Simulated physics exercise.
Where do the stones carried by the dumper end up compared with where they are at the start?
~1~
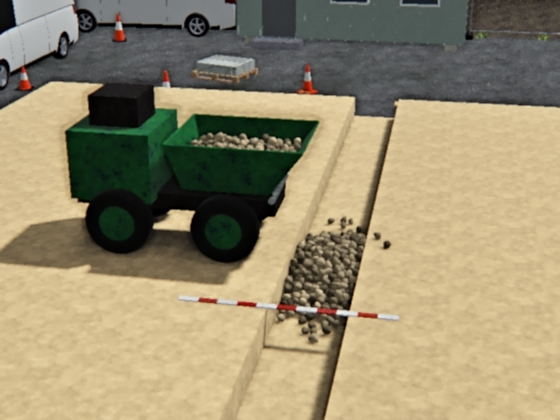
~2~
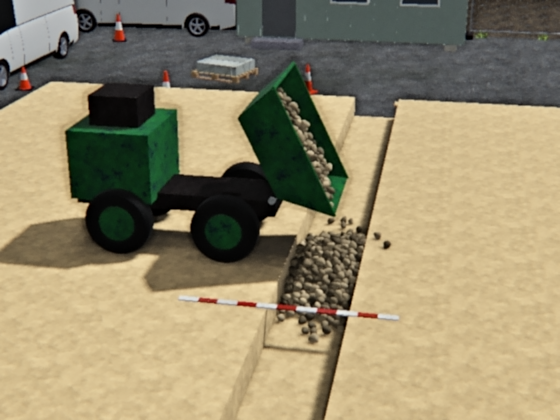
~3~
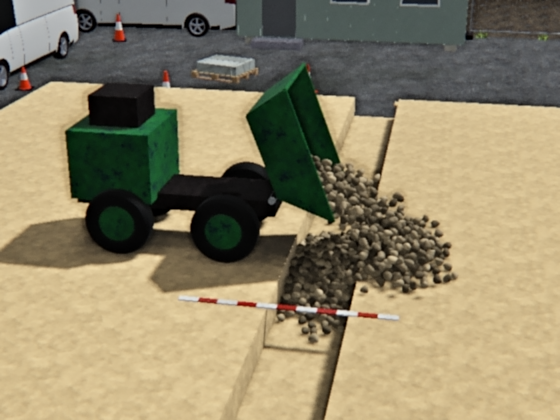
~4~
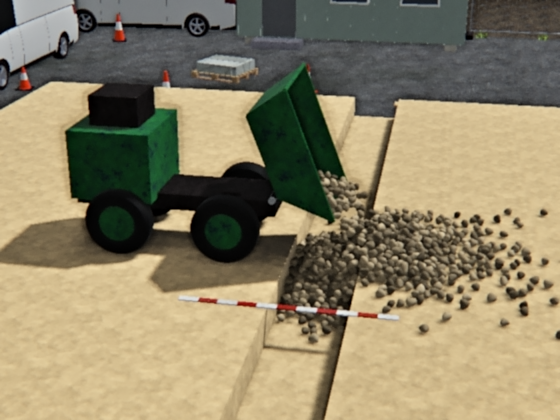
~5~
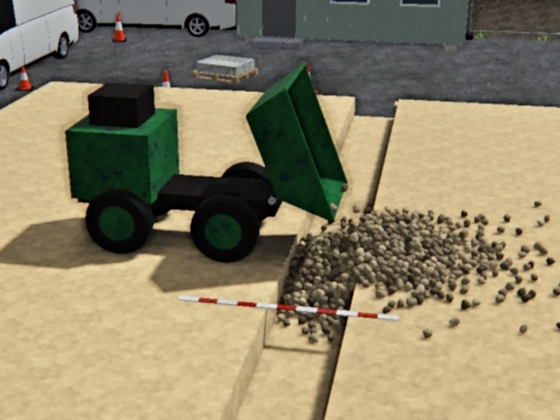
At the start they sit in the dumper's green skip to the left of the trench. By the end they lie lower and farther right, some in the trench and most spread over the sand beyond it.
In the video, a green dumper tips its skip toward a trench already partly filled with round stones, and the load slides out over the trench. Some stones join the pile there, while many scatter across the sand to the right, leaving the skip raised and empty.
